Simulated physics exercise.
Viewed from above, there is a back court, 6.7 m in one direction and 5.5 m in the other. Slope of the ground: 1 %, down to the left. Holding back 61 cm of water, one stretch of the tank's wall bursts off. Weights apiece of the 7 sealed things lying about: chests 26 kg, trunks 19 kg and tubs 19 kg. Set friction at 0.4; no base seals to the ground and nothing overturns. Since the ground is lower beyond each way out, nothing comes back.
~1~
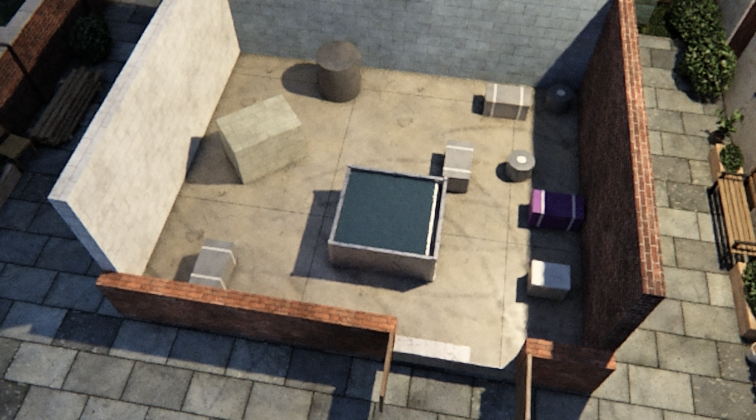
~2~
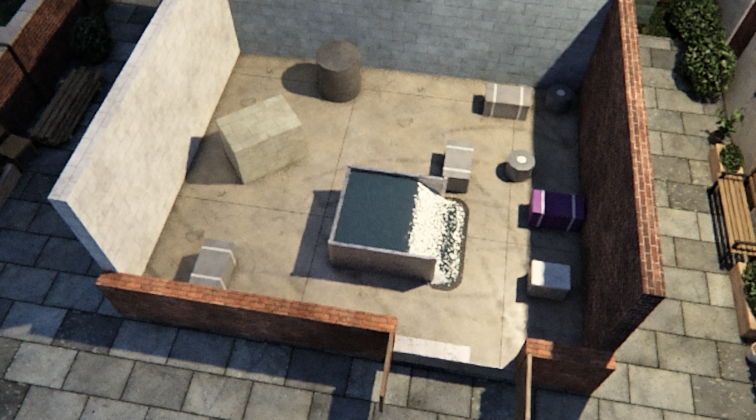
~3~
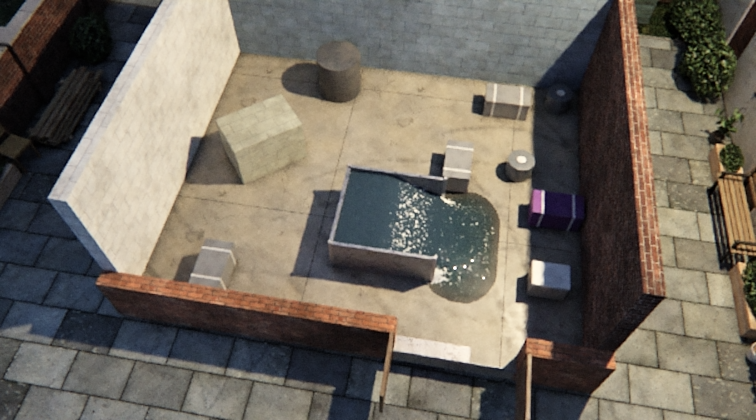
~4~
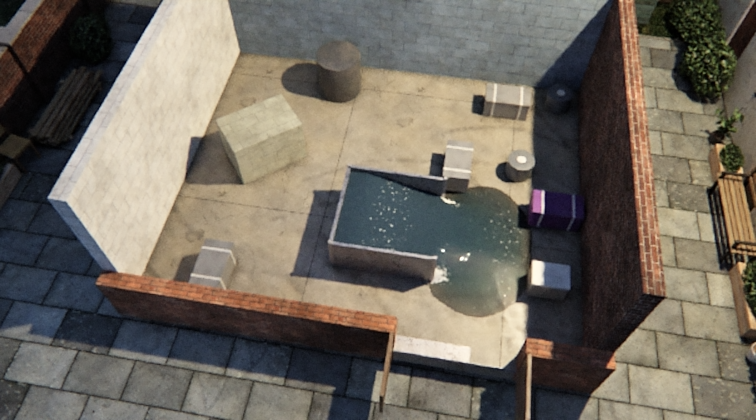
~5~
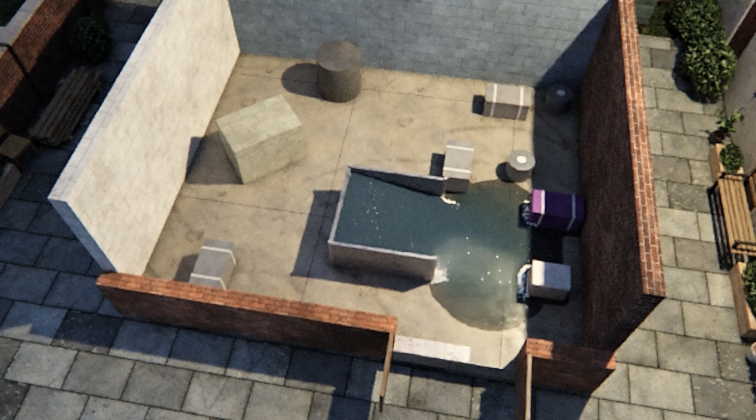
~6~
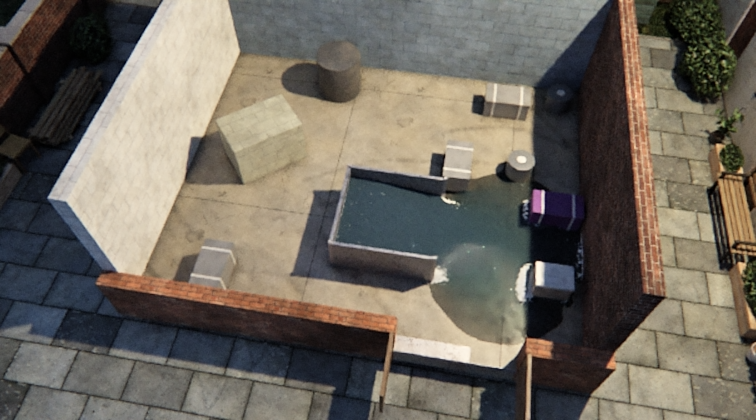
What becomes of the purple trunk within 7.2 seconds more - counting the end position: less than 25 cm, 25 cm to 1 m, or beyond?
Beyond a metre.
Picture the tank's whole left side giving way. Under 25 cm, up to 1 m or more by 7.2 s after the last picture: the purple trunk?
With that failure, the purple trunk remains in position.
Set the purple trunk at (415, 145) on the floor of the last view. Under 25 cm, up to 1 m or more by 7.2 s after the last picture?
What happens is that it keeps still.
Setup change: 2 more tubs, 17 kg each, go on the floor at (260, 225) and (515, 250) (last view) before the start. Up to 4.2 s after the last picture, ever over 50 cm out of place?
Well, the first one is lower and the other higher.
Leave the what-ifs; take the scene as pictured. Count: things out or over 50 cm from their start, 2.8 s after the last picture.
By then the count is 4.
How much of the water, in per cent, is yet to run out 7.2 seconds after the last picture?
Still held: Near 82 %.
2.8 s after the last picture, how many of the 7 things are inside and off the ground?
The number is 2.
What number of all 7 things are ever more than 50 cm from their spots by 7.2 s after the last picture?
By my count, 5.
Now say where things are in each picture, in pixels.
The first picture shows the purple trunk at (559, 204), on the bottom; water covers 2.1 m2; 0 of 7 have shifted.
The second picture shows the purple trunk at (559, 204) rests on the ground; water covers 2.9 m2; 0 of 7 have shifted.
The third picture shows the purple trunk at (559, 204) rests on the ground; 3.9 m2 under water; 0 of 7 have shifted.
The fourth picture shows the purple trunk at (559, 204) rests on the ground; 5.1 m2 under water; 0 of 7 have shifted.
The fifth picture shows the purple trunk at (559, 204) rests on the ground; 6.3 m2 under water; 0 of 7 have shifted.
The sixth picture shows the purple trunk at (559, 204), on the bottom; 7.5 m2 under water; 1 of 7 have shifted.
Then, 0.9 s after the last picture the purple trunk is near (563, 184), 0.3 m from its start, afloat; 0 of 7 are out; 2 afloat.
Then, 2.8 s after the last picture the purple trunk is near (514, 94), 2.4 m from its start, afloat; 0 of 7 are out; 2 afloat.
Then, 4.8 s after the last picture the purple trunk is near (417, 108), 3.0 m from its start, aground; 0 of 7 are out; 0 afloat.
Then, 7.2 s after the last picture the purple trunk is near (378, 121), 3.4 m from its start, aground; 0 of 7 are out; 0 afloat.
